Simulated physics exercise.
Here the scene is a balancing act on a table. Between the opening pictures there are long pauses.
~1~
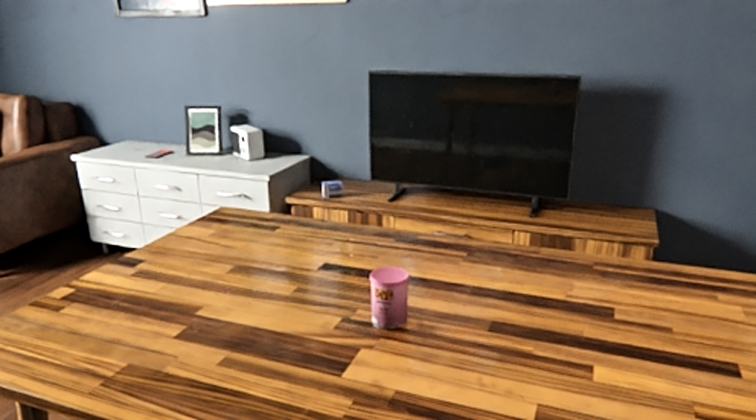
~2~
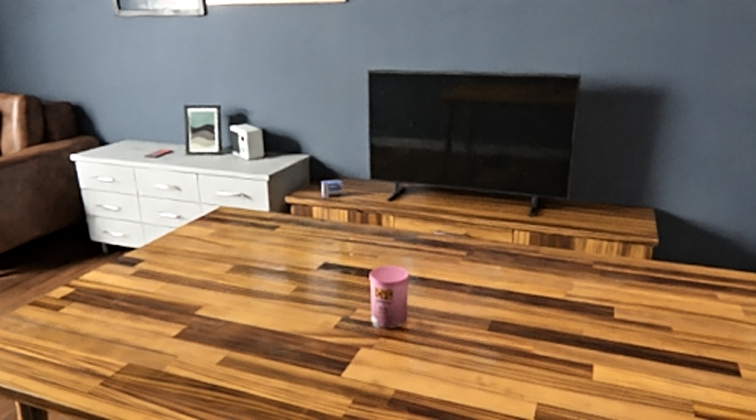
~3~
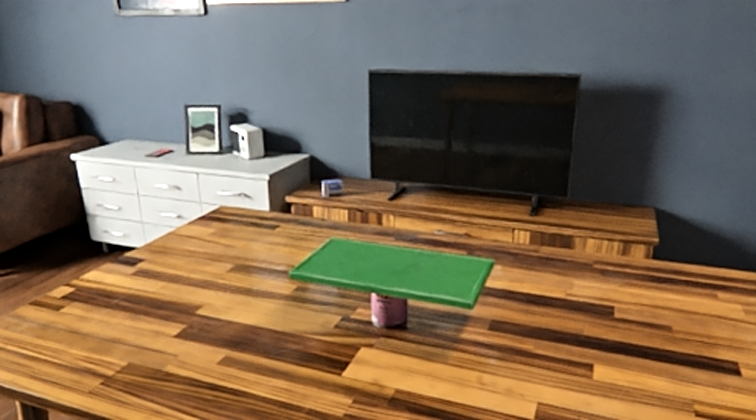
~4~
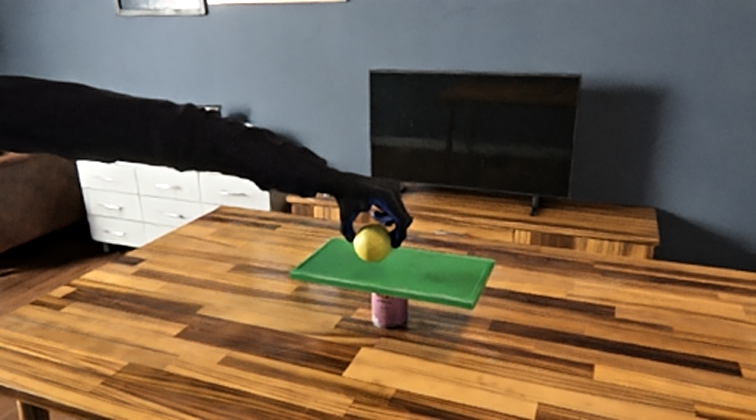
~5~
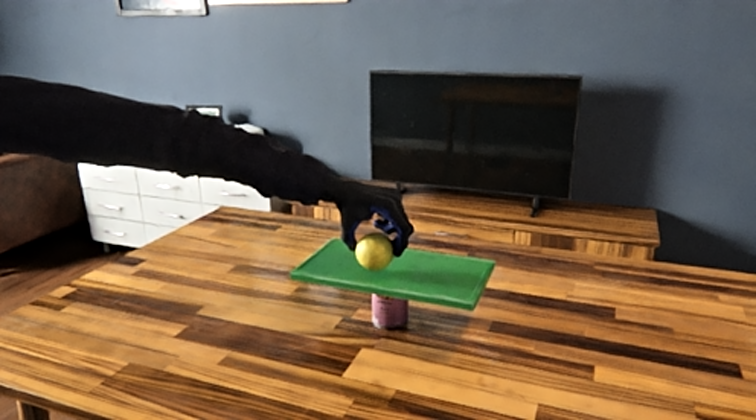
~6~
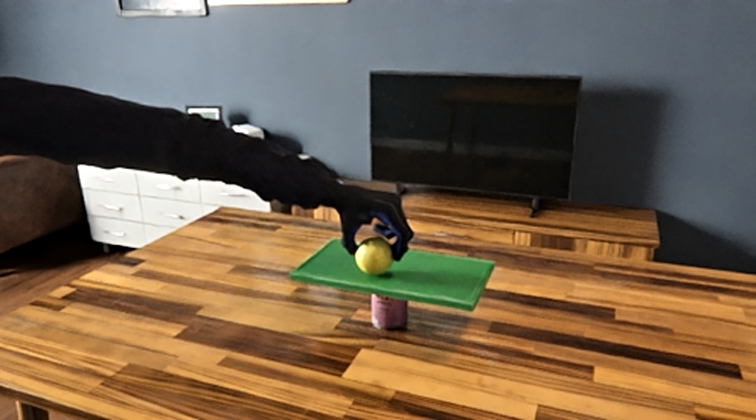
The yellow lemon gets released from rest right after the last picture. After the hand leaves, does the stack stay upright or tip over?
My guess is that nothing will drop.
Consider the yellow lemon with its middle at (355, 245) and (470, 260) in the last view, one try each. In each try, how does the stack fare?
In the first try it remains standing, then in the second try it breaks down.
Then, 0.20 s later than the last frame, all is still.
Then, 0.40 s later than the last frame, yellow lemon resting near (375, 256).
When it is over, all 3 as before. End places, in pixels of the last picture, yellow lemon near (375, 256). The stack stays up.
